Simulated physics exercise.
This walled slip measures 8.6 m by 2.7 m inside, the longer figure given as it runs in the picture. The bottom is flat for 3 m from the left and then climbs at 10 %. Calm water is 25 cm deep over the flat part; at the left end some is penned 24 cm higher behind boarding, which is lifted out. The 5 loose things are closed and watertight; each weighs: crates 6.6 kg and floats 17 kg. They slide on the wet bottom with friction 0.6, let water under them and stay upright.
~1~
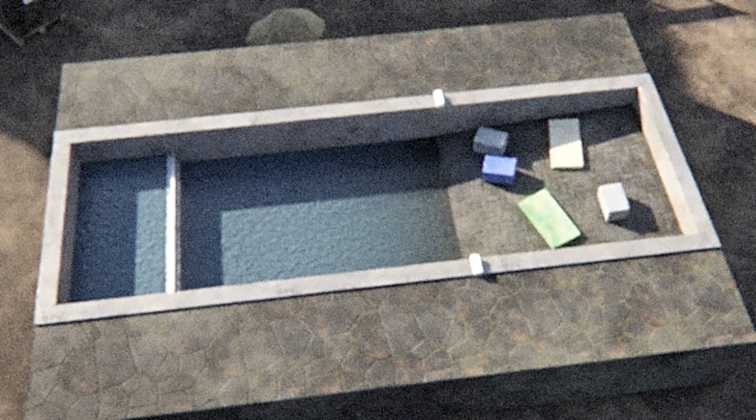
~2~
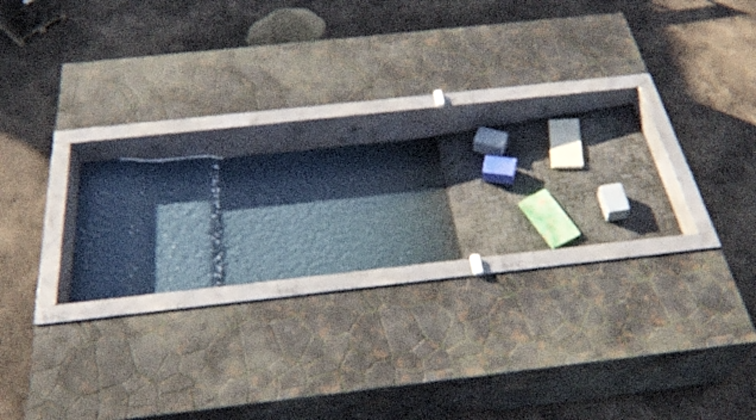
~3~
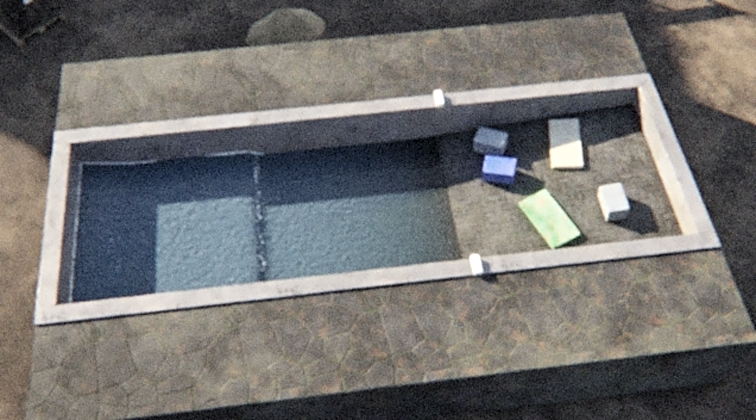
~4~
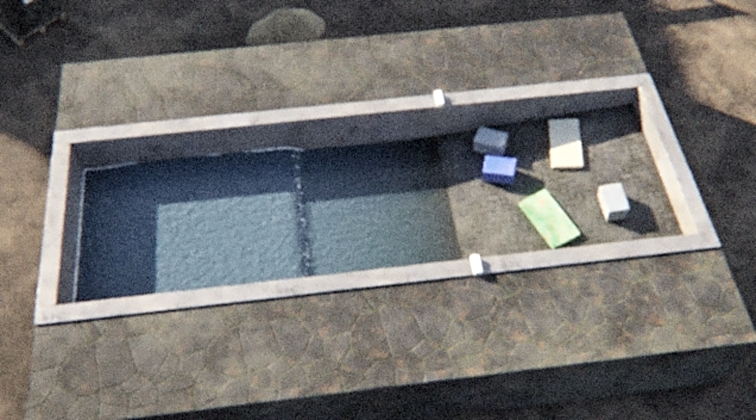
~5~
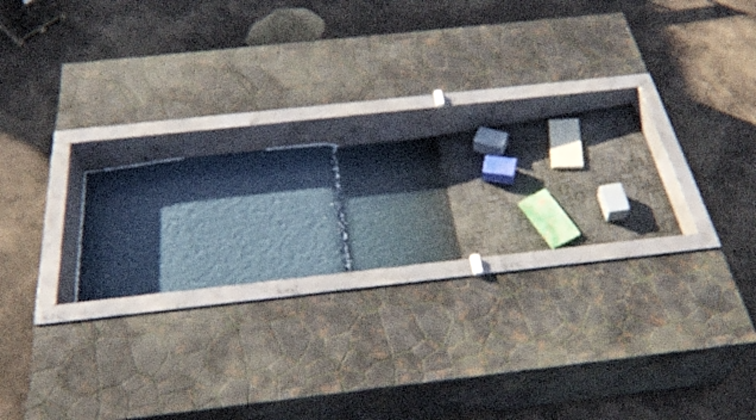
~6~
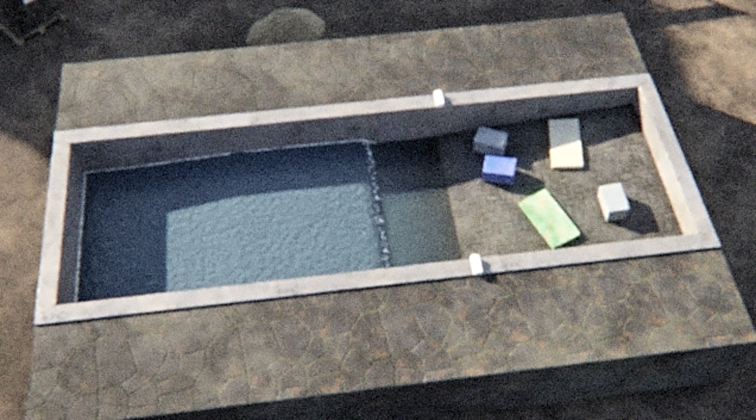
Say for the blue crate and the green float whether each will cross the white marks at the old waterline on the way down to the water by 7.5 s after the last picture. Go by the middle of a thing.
The blue crate crosses, the green float gets past.
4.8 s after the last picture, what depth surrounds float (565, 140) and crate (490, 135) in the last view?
Roughly 2 and 3 cm.
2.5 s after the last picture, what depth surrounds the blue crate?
About 9 cm.
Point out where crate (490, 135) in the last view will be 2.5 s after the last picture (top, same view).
Near (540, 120).
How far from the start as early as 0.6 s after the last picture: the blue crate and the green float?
About 0 and 0 cm.
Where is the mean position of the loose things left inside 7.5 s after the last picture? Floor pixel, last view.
Near (483, 190).
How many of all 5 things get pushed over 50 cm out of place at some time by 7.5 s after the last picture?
I count 3.
Then, 0.6 s after the last picture the blue crate is near (501, 165), 0.0 m from its start, aground; the green float is near (550, 218), 0.0 m from its start, aground; 0 of 5 are over the mark; 0 afloat.
Then, 2.5 s after the last picture the blue crate is near (540, 152), 0.6 m from its start, afloat; the green float is near (565, 213), 0.2 m from its start, afloat; 0 of 5 are over the mark; 3 afloat.
Then, 4.8 s after the last picture the blue crate is near (443, 171), 0.9 m from its start, aground; the green float is near (480, 228), 1.0 m from its start, aground; 1 of 5 are over the mark; 0 afloat.
Then, 7.5 s after the last picture the blue crate is near (403, 183), 1.5 m from its start, afloat; the green float is near (373, 249), 2.6 m from its start, afloat; 2 of 5 are over the mark; 2 afloat.
